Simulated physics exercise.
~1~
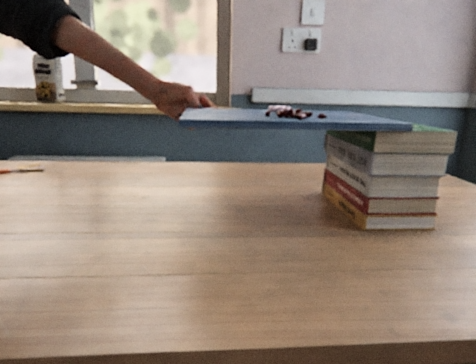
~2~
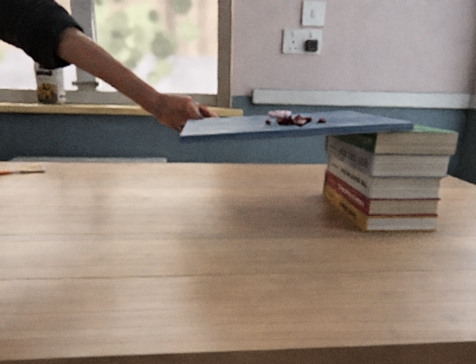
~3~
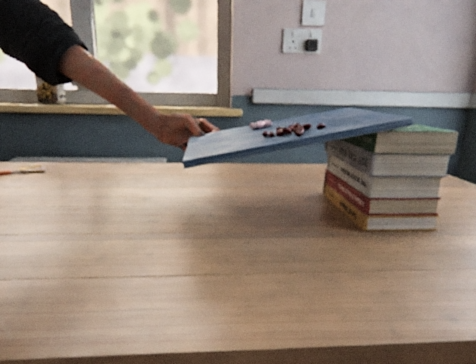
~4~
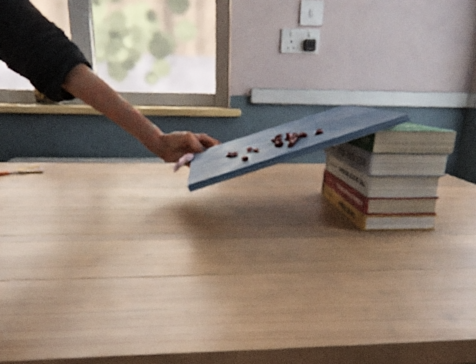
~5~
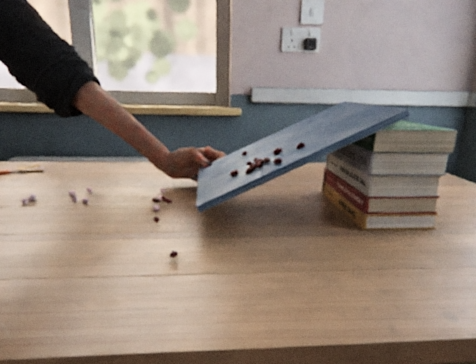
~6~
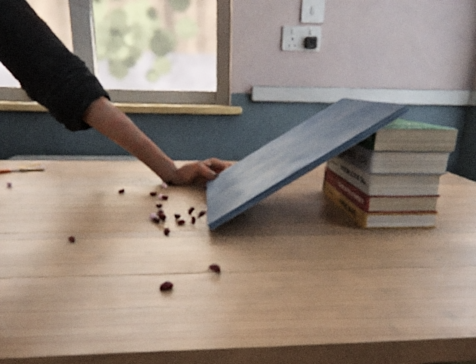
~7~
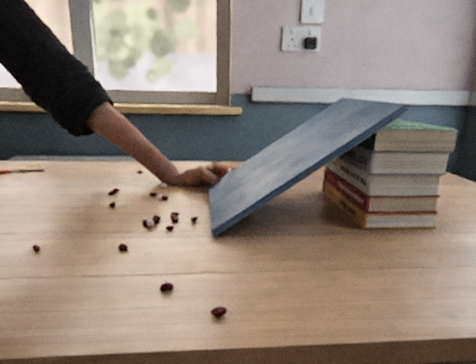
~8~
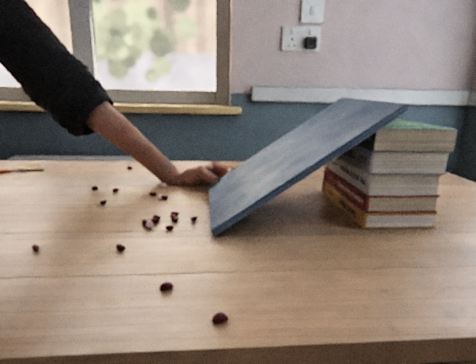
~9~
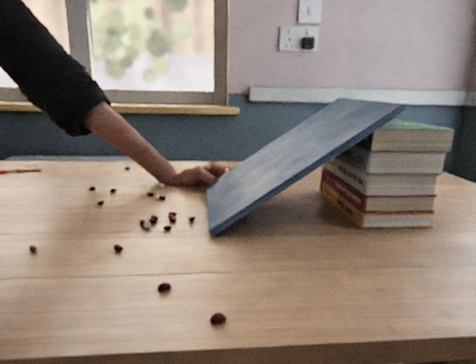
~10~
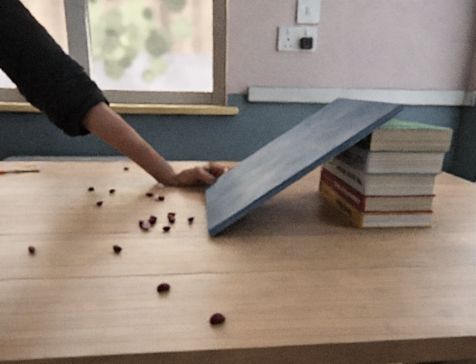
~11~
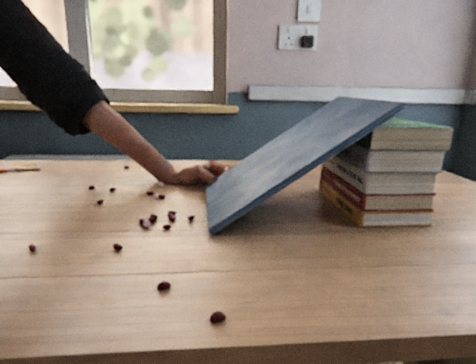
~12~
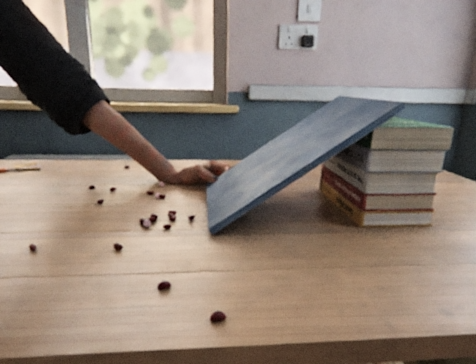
Small dark pieces sliding and tumbling off a blue board as a hand lowers one end, then lying scattered across a wooden table.
